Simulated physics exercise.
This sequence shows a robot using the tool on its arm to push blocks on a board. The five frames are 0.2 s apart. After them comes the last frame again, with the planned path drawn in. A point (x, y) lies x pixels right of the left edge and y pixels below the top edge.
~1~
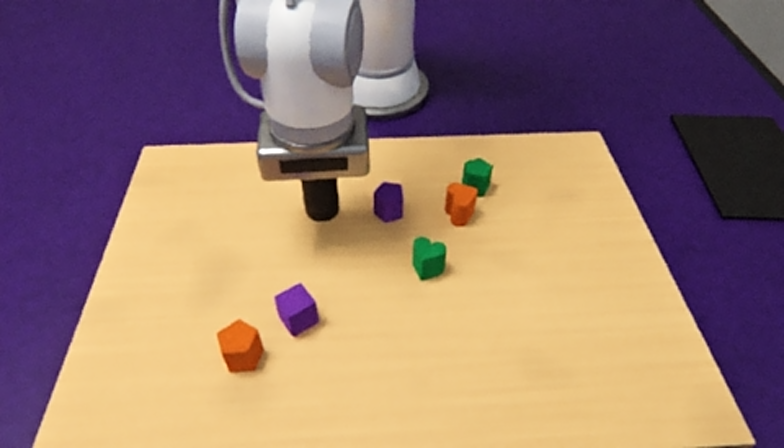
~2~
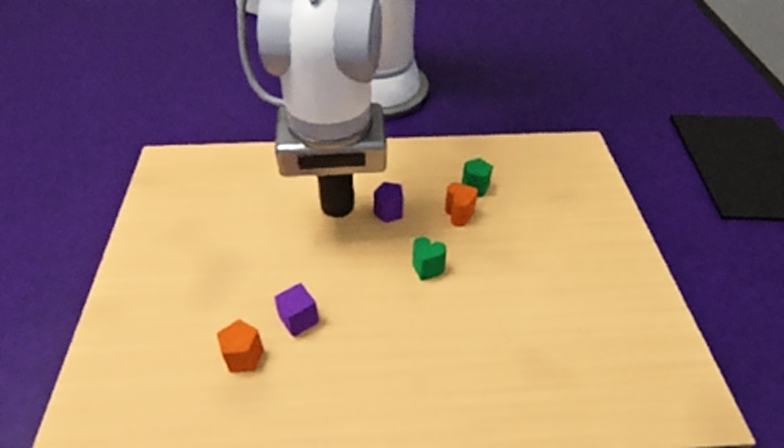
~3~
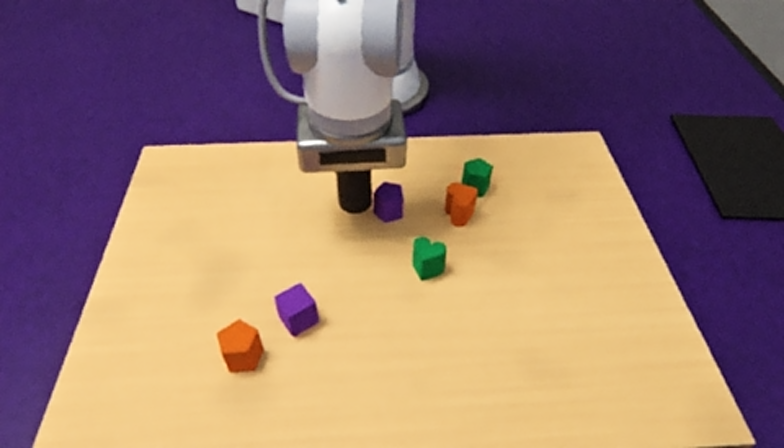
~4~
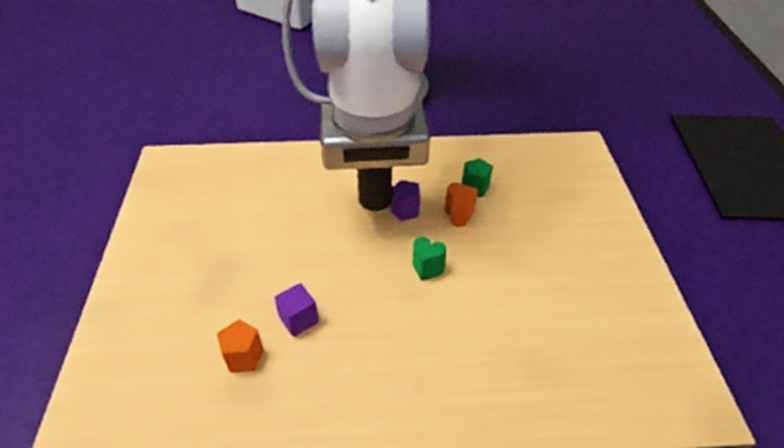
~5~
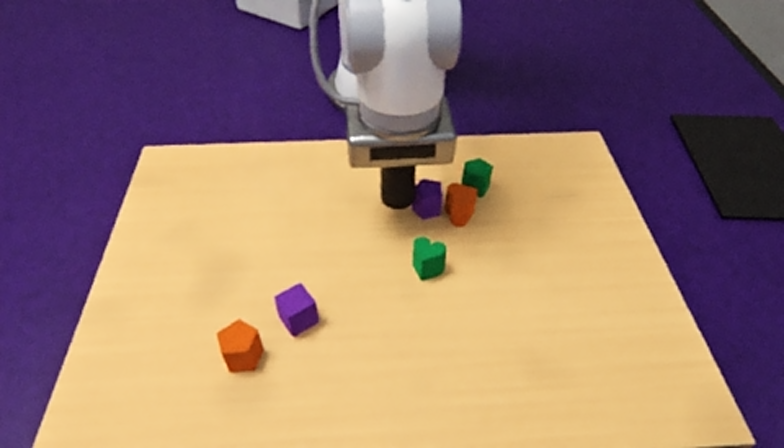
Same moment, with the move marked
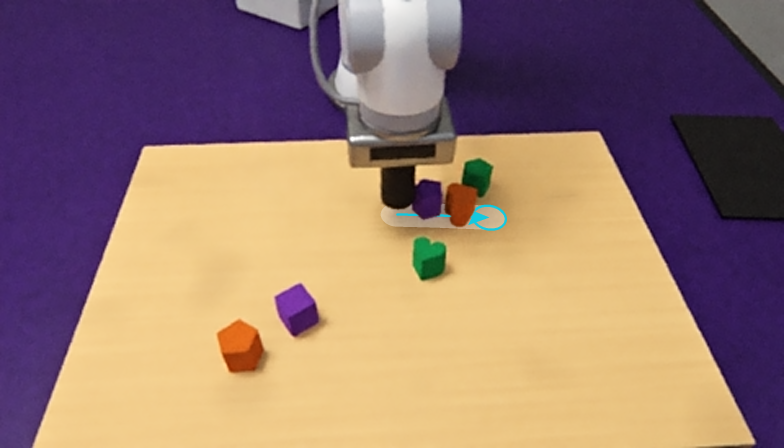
A robot arm slid its dark tool to the right across a wooden board, reached a purple block and pushed it a short way toward an orange block, while the other blocks stayed put.
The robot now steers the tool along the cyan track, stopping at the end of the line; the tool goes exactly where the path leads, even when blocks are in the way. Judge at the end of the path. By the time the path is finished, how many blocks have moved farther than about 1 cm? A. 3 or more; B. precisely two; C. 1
I choose A.
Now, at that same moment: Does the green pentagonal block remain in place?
Answer: No.
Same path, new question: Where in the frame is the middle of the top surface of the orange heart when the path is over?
So, by the moment the path ends, you'll find the top centre of the orange heart at (522, 187).
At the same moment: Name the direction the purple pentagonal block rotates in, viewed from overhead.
From above, the purple pentagonal block will be seen to turn anti-clockwise.
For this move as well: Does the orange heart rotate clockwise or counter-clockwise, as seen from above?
Answer: With the clock.
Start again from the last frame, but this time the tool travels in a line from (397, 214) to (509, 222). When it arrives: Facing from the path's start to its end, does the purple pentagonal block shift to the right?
No, that is not what happens.
Path on the board, straight from (397, 214) to (489, 217).
What follows on the original path. One third of the way, tool (429, 199); purple pentagonal block (456, 182), turned 35° anticlockwise; orange heart (479, 191), turned 50° clockwise.
Two thirds of the way, tool (461, 200); purple pentagonal block (474, 177), turned 95° anticlockwise; orange heart (495, 190), turned 70° clockwise; green pentagonal block (482, 160).
At the end, tool (492, 202); purple pentagonal block (491, 174), turned 150° anticlockwise; green heart in place; orange heart (522, 187), turned 45° clockwise; green pentagonal block (484, 156).
